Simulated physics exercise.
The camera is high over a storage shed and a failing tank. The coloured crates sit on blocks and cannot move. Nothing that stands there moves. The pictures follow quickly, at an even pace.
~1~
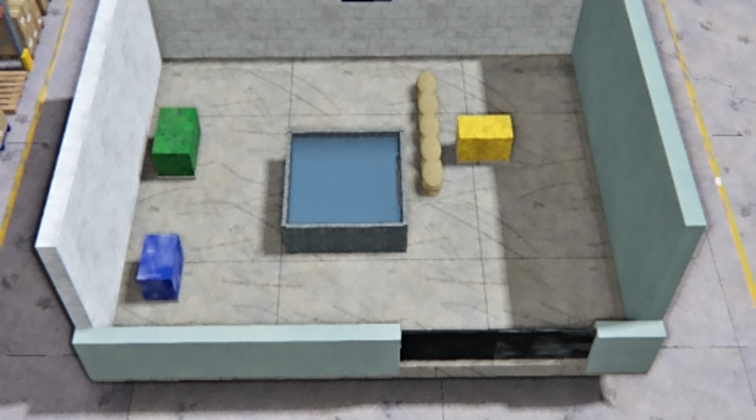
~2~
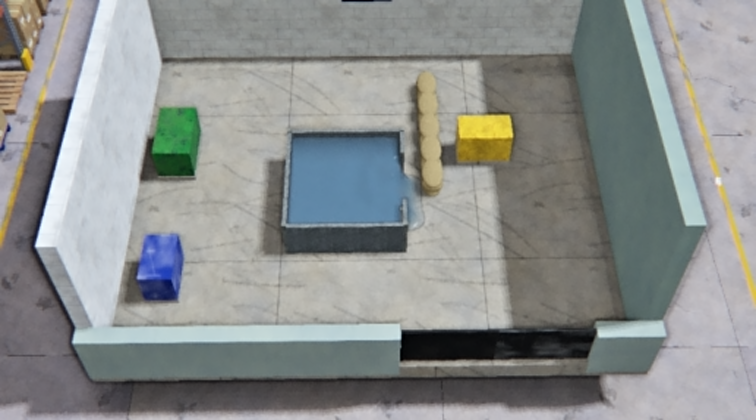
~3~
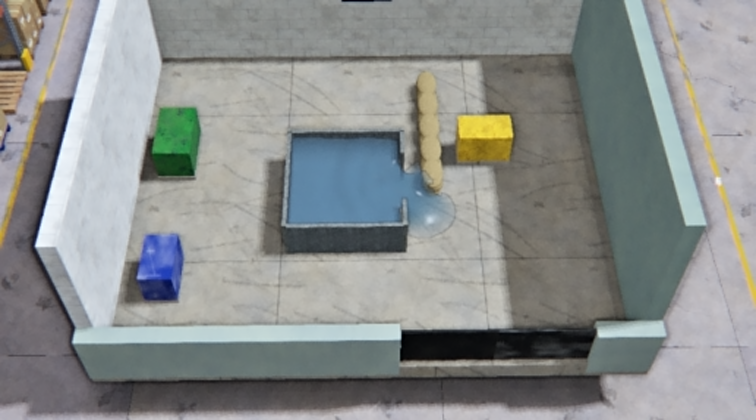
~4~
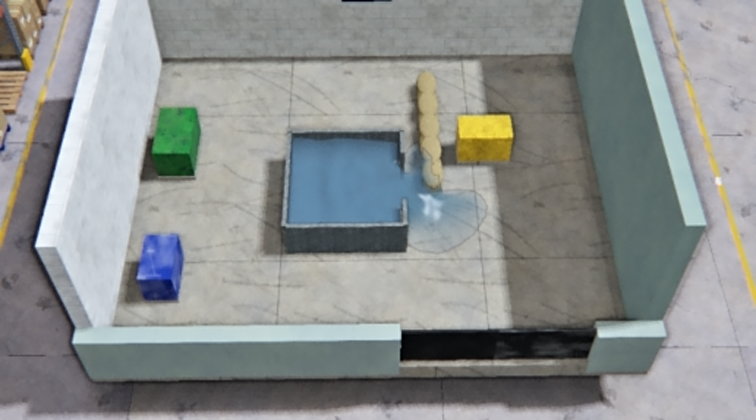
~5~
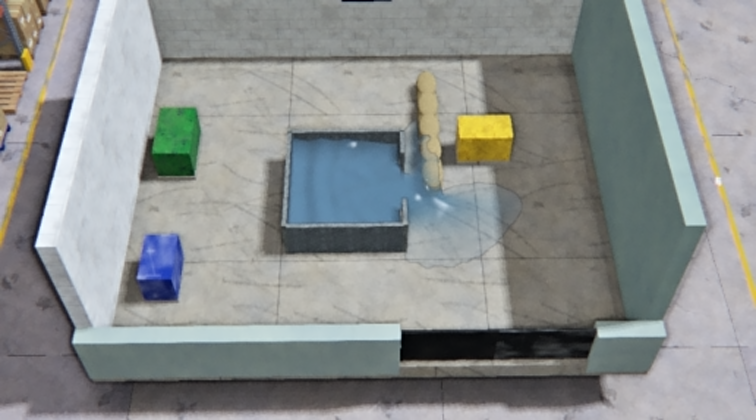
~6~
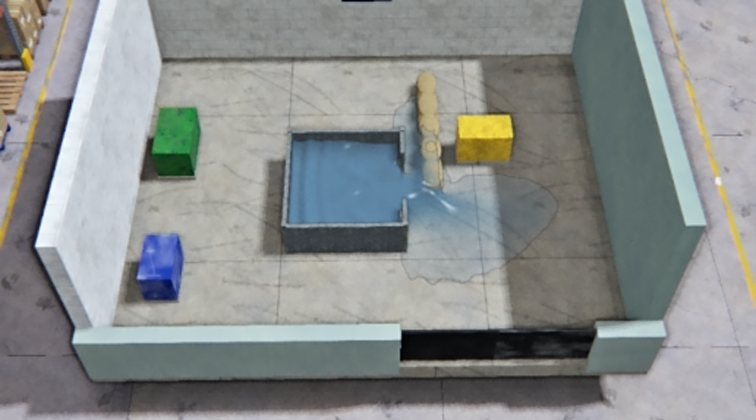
Inside a storage shed seen from high above, an open tank of still water stands among green, blue and yellow blocks and a row of tan sacks. A gap opens in the tank's right side and water pours out, spreading rightward across the floor in a widening sheet past the row's near end.
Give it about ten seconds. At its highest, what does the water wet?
In the end: The green crate keeps dry; the yellow crate keeps dry; the blue crate is soaked.
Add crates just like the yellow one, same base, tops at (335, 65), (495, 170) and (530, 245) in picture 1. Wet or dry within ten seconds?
In turn: Keeps dry, is wetted, ends up wet.
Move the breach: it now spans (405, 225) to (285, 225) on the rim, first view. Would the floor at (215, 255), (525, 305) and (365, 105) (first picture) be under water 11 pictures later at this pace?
In that order: Free of water, covered, no water.
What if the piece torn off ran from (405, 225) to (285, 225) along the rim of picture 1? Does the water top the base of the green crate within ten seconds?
Green crate gets wet.
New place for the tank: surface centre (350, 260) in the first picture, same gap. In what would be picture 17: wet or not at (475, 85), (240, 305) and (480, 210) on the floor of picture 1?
In turn: No water, dry, flooded.
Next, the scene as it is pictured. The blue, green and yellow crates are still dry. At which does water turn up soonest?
It is the crate marked yellow.
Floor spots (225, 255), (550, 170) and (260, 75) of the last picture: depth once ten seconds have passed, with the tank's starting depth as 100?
In that order: 4, 6 and 2 per cent.
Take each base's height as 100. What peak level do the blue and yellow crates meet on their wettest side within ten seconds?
About 170 and 70 per cent.
A moment on, water covers 25 % of the floor; the green crate not reached, the yellow crate water round its plinth, the blue crate not reached.
Next, water covers 35 % of the floor; the green crate not reached, the yellow crate water round its plinth, the blue crate not reached.
Then, water covers 45 % of the floor; the green crate not reached, the yellow crate water round its plinth, the blue crate not reached.
Later, water covers 70 % of the floor; the green crate water round its plinth, the yellow crate water round its plinth, the blue crate not reached.
In the end, water covers 90 % of the floor; the green crate stayed above the water, the yellow crate stayed above the water, the blue crate was topped.
